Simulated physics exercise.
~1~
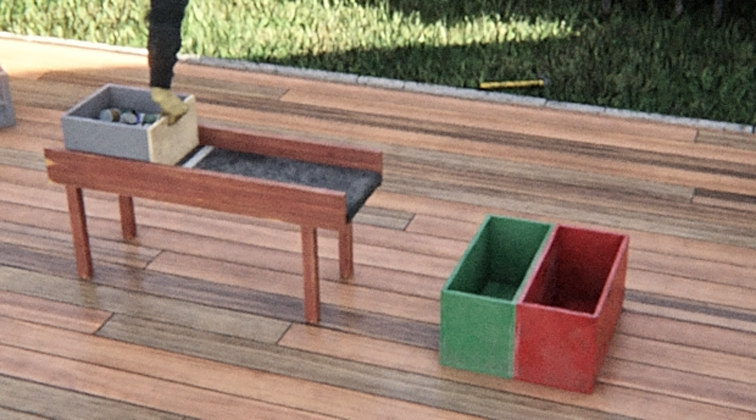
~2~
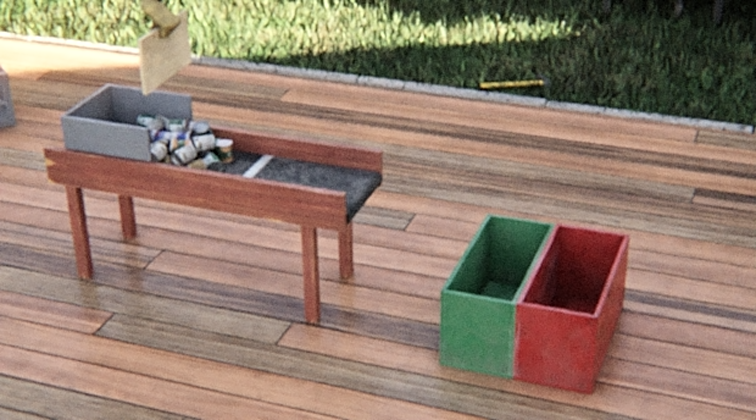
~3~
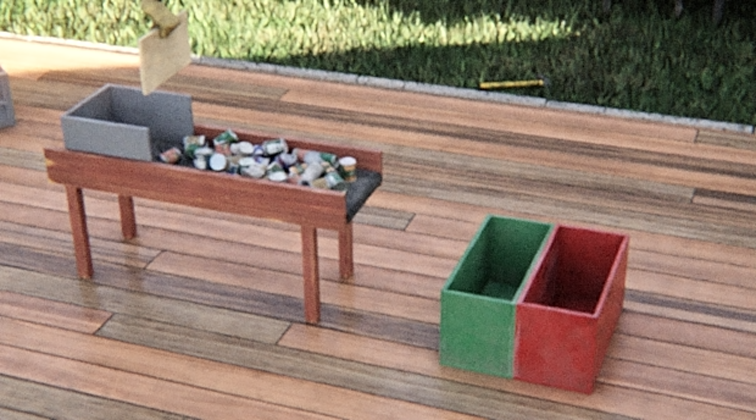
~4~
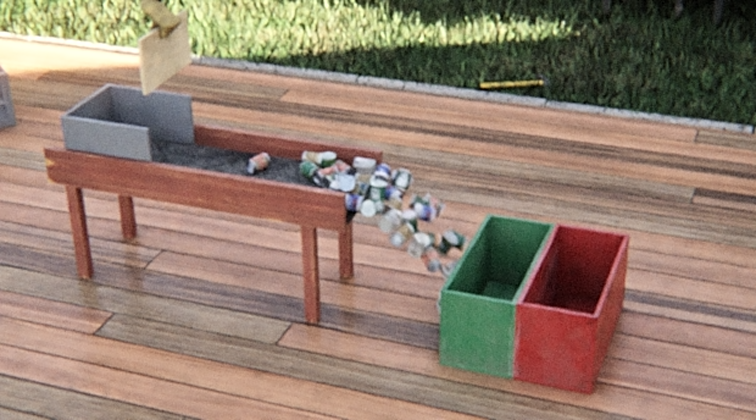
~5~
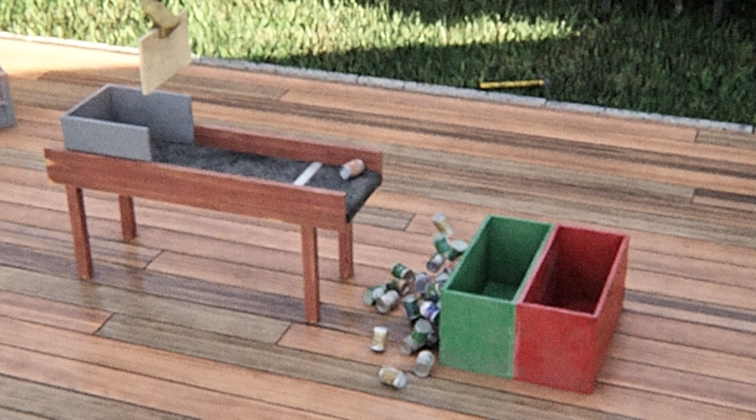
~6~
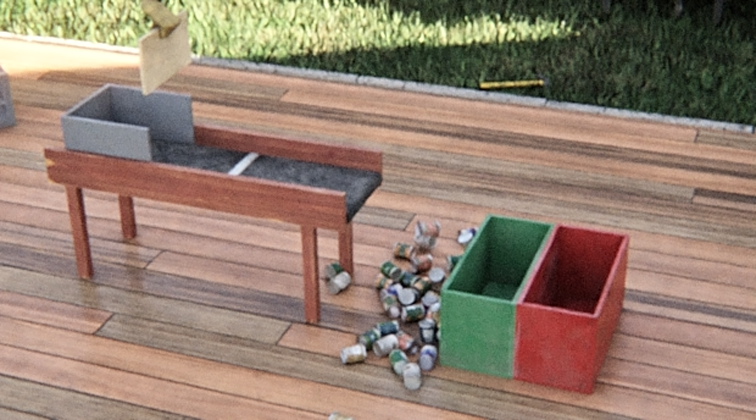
Small tins spilled out of a grey pen when its gate was lifted, rode the dark belt to the right and poured off the end, but they dropped short of the green tub and lay scattered on the wooden deck, leaving both bins empty.
